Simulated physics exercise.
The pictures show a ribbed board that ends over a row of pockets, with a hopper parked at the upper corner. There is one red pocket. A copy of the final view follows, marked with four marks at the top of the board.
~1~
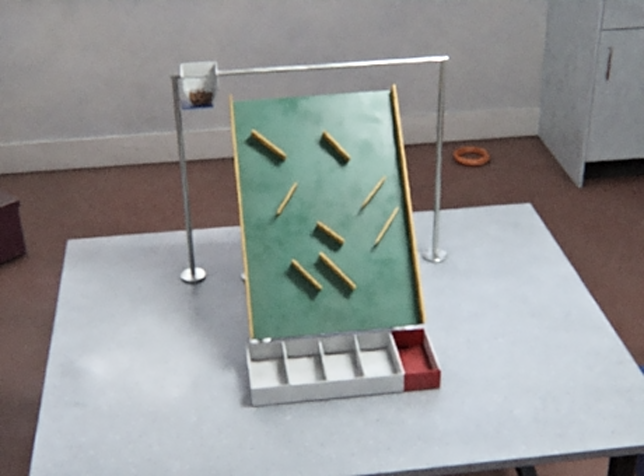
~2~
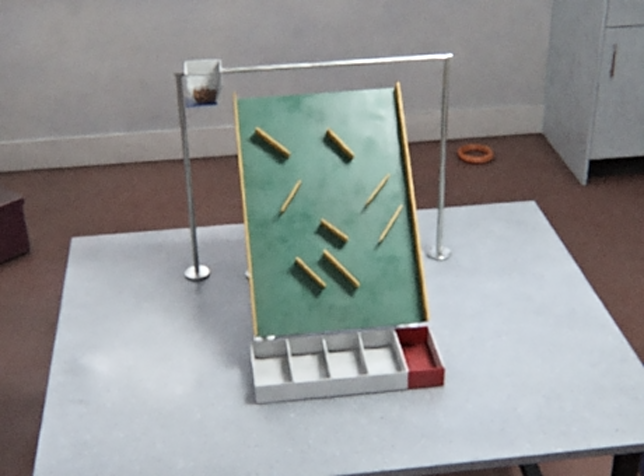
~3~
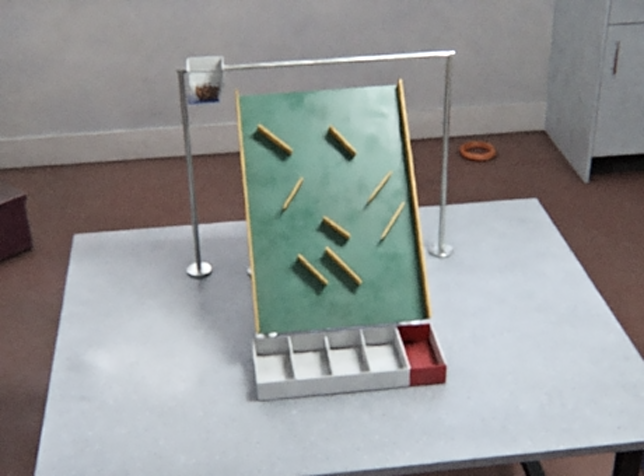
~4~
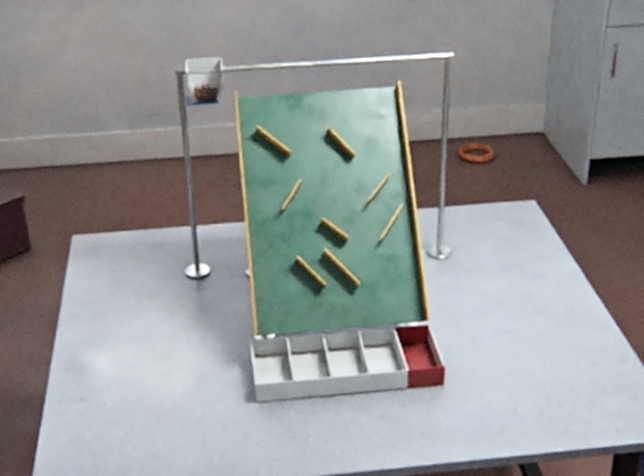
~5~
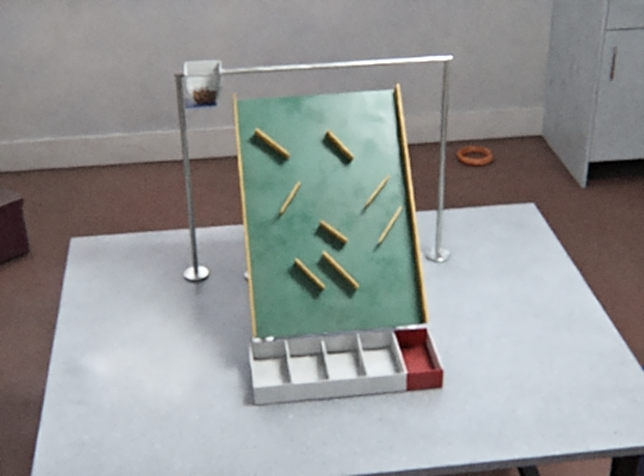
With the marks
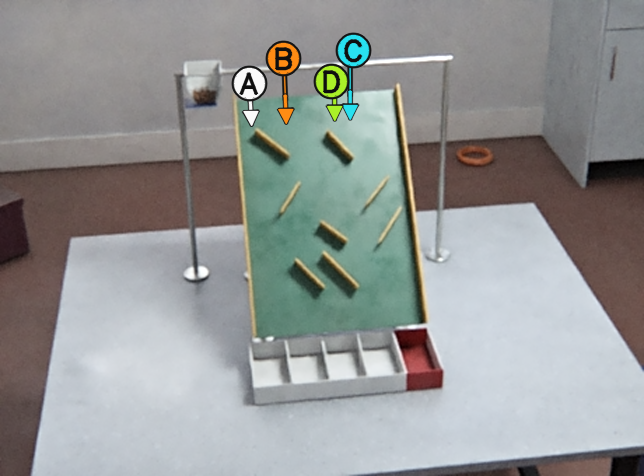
A green ribbed board stands above a row of pockets, and nothing moves except a slight shift of the view.
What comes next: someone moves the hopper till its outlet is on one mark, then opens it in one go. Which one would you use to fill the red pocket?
It is B.
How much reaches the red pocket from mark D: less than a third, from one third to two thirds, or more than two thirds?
Mark D gives less than a third.
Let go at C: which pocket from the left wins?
The fourth.
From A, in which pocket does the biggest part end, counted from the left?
It is the first one.
On the marked copy, mark A meets the board at (251, 120); mark B meets the board at (286, 118); mark C meets the board at (350, 114); mark D meets the board at (334, 115).
With A, close to a third in the red pocket, close to half in other pockets, a small share outside the box.
With B, close to two thirds in the red pocket, close to a third in other pockets, only a few outside the box.
With C, a small share in the red pocket, the bulk in other pockets.
With D, close to a quarter in the red pocket, the bulk in other pockets.
